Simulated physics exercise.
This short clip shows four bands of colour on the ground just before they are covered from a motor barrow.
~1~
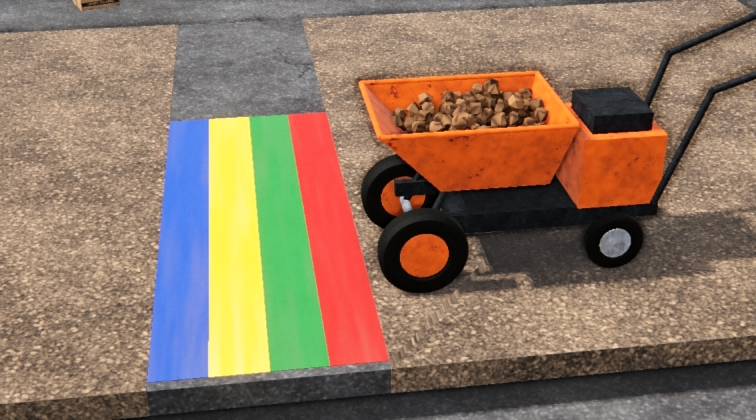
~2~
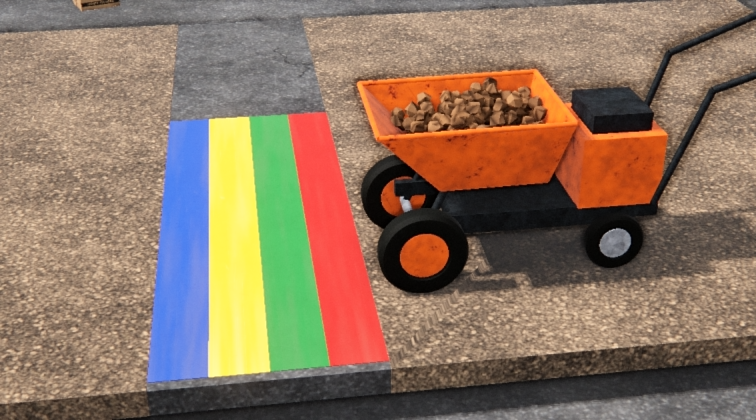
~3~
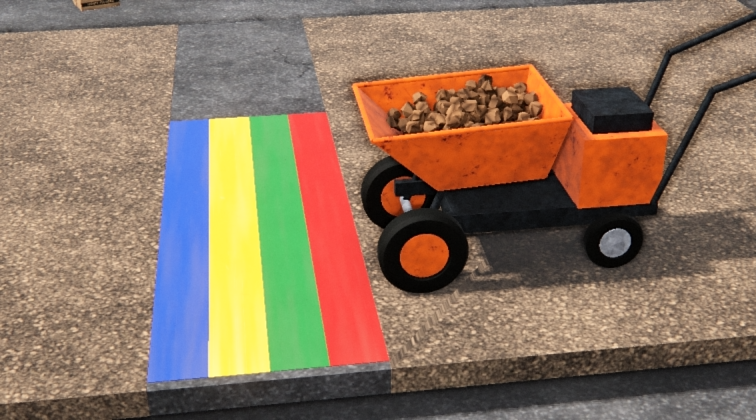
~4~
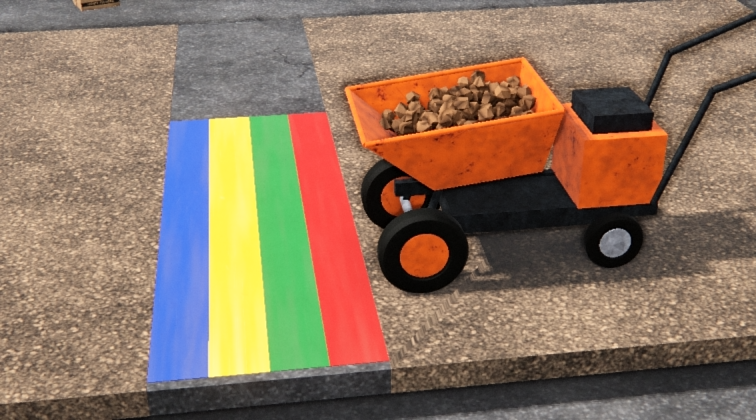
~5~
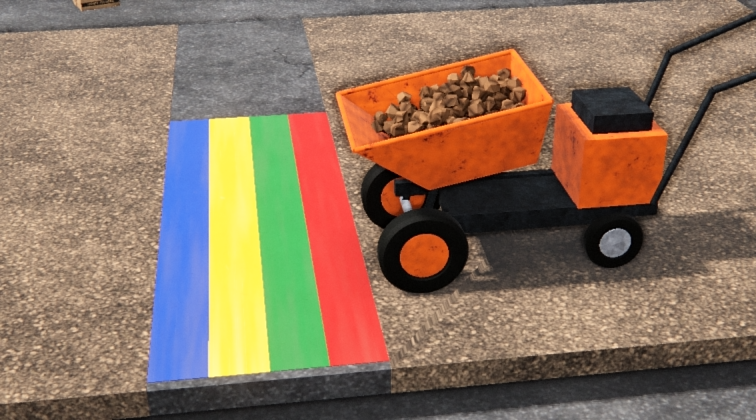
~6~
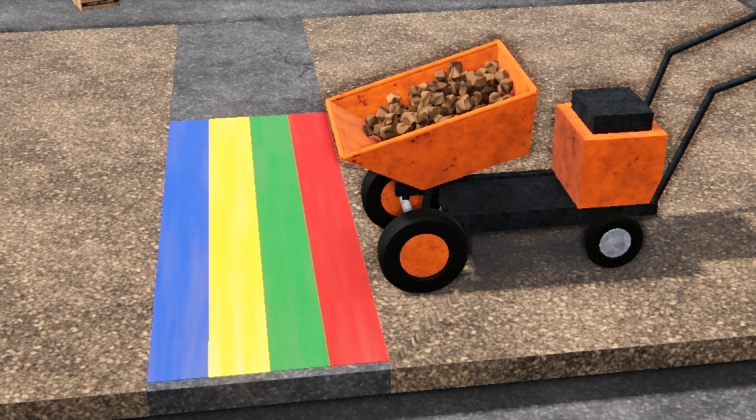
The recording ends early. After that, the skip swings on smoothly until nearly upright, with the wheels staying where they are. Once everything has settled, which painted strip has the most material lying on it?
Most of it lies on the yellow strip.
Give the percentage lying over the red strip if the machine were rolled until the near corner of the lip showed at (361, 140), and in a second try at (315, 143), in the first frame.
About 0 and 0 per cent.
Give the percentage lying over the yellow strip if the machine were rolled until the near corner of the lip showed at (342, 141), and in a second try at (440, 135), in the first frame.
Near 30 % and 20 %.
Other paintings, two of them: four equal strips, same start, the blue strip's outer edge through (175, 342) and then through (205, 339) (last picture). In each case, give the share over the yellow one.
I'd say about 40 % for the first and about 30 % for the second.
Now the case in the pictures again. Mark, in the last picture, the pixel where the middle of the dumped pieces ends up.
Somewhere close to (234, 267) in the last picture.
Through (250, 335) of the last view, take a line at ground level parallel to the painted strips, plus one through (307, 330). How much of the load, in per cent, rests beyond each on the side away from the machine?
Around 50 per cent for the first, around 80 per cent for the second.
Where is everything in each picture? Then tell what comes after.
Lip of the skip at (381, 138), level; top of the load at (478, 102), clay clods; red strip at (351, 322); green strip at (295, 327); yellow strip at (238, 332); blue strip at (180, 337), in the first frame.
Lip of the skip at (379, 139), level; top of the load at (476, 101), in the second frame.
Lip of the skip at (374, 141), tipped barely; top of the load at (496, 105), in the third frame.
Lip of the skip at (365, 145), tipped a little; top of the load at (488, 100), in the fourth frame.
Lip of the skip at (355, 151), tipped a little; top of the load at (479, 95), in the fifth frame.
Lip of the skip at (343, 158), tipped clearly; top of the load at (478, 99); red strip at (351, 322); green strip at (295, 327); yellow strip at (238, 332); blue strip at (180, 337), in the sixth frame.
Soon after the last picture, skip tipped steeply; all in the skip.
A little later, skip tipped right over; about two thirds in the skip; a small part over the green strip; about a quarter over the yellow strip; a stray few over the blue strip; a stray few falling.
Later still, skip tipped right over; about a quarter in the skip; about a quarter over the green strip; about a third over the yellow strip; about a quarter over the blue strip; a small part off the paint.
At rest, skip tipped right over; about a quarter in the skip; none over the red strip; about a quarter over the green strip; about a third over the yellow strip; about a quarter over the blue strip; a small part off the paint.
